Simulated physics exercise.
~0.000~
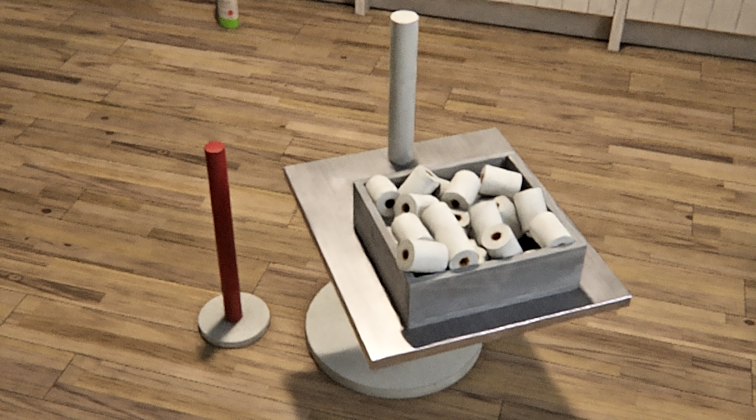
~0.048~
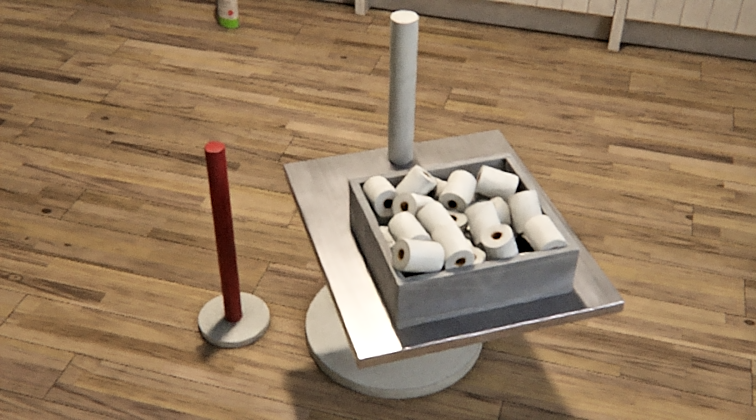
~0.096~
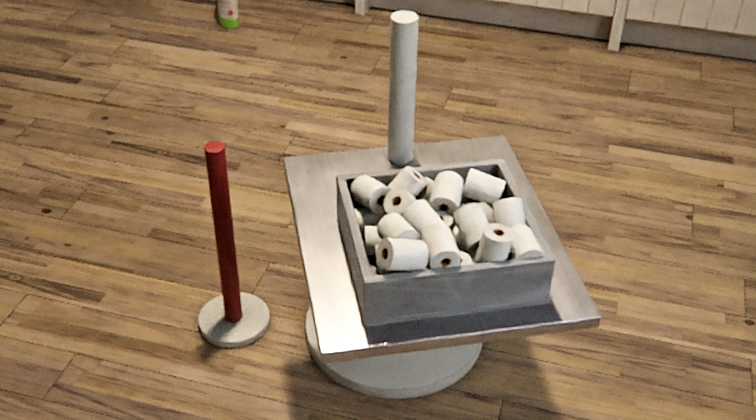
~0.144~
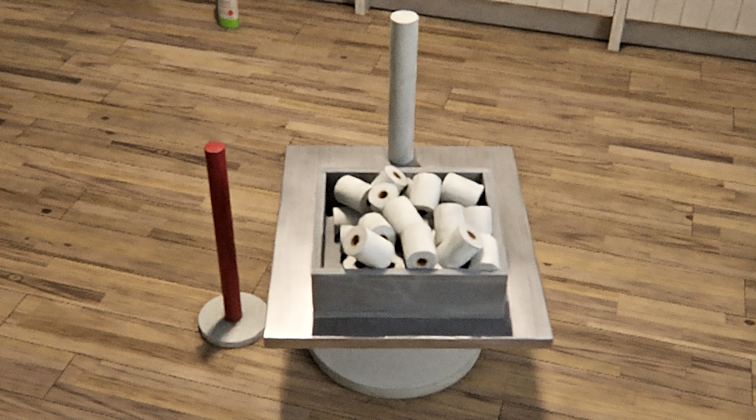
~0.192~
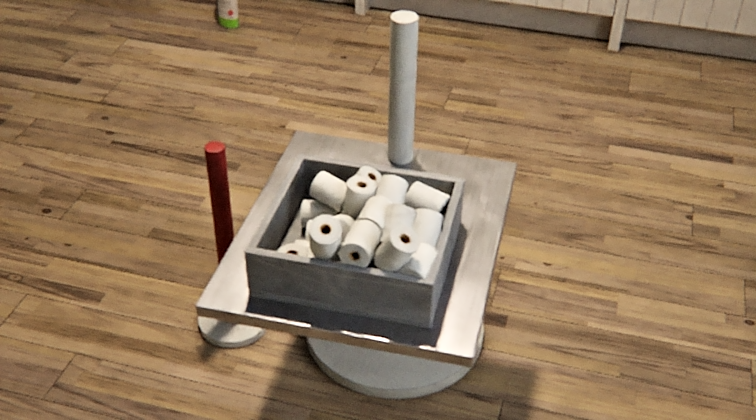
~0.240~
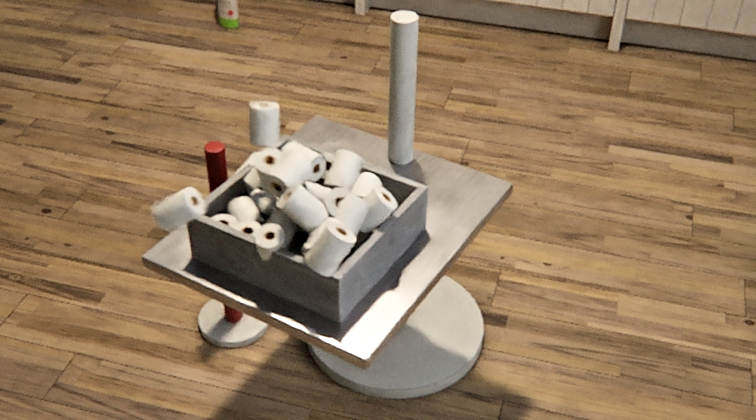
On a wooden floor, a shelf swings leftward with a grey crate, and two paper rolls fly out.
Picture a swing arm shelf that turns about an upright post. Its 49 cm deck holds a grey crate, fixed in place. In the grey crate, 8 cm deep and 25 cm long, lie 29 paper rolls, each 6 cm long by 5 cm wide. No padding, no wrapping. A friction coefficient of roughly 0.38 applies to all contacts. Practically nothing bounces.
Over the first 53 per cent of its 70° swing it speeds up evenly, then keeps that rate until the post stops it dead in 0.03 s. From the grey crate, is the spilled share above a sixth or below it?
Above a sixth.
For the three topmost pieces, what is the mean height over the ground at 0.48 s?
94 cm.
After 0.28 s, it reaches the stop.
After 0.36 s, grey crate 17 in, 12 out.
After 0.48 s, grey crate 12 in, 17 out.
After 0.70 s, grey crate 11 in, 18 out.
Outcome (at 1.14 s), grey crate 11 in, 18 out. Asked share, 18 of 29, 62 per cent.
